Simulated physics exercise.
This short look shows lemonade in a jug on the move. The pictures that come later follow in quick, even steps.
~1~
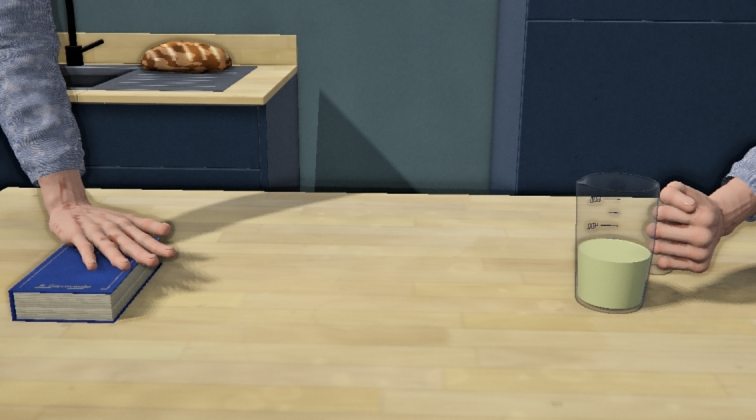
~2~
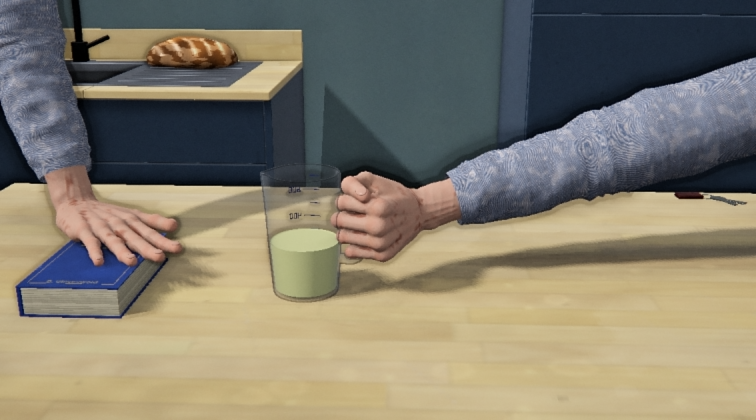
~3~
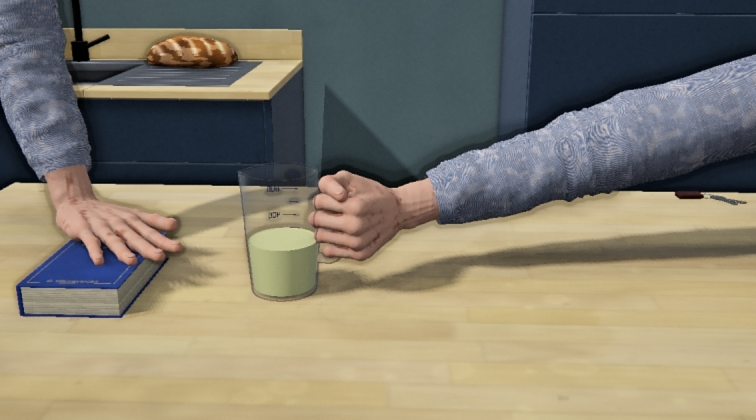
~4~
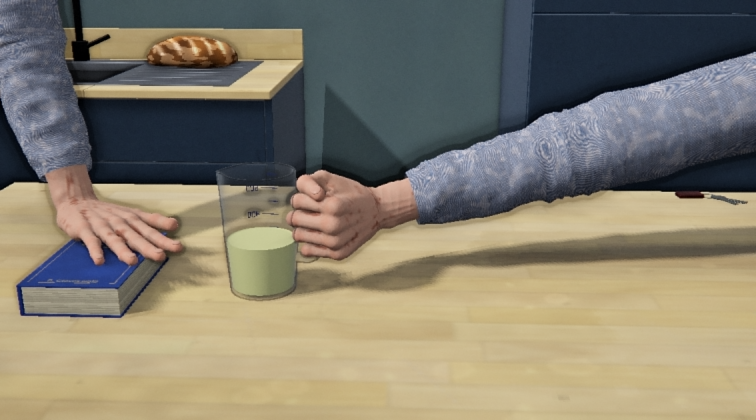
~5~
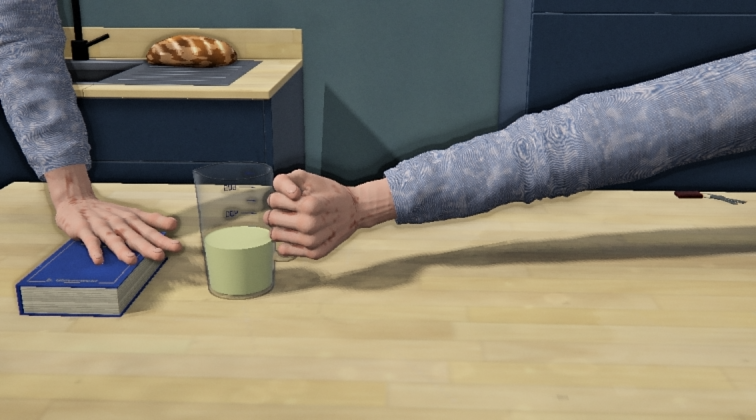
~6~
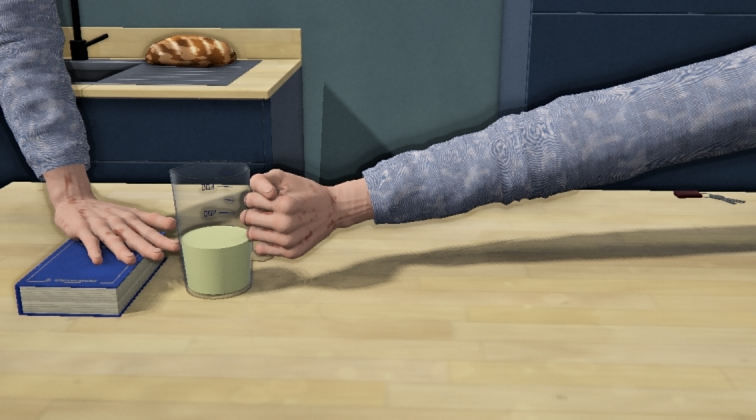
Jug of pale green liquid sliding left across a wooden table in one hand's grip, nearing a blue book under another hand.
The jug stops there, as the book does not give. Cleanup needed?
It ends up with no mess.
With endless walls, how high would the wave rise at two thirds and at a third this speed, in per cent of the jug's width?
In order, 20 % and 10 %.
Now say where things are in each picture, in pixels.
At rest; jug (615, 240) about a third full; book (93, 277), in the first frame.
Under way; jug about a third full, surface at (305, 240), in the second frame.
On by 20 px; jug (283, 229) about a third full, in the third frame.
On by 20 px; jug about a third full, surface at (262, 239), in the fourth frame.
On by 20 px; jug (239, 227) about a third full, in the fifth frame.
On by 20 px; jug about a third full, surface at (216, 238); book (98, 271), in the sixth frame.
Shortly, the jug meets the book.
Then, the lemonade surges up the wall; the wave climbs under half way to the rim.
At the finish, the jug stands at the book; none is lost.
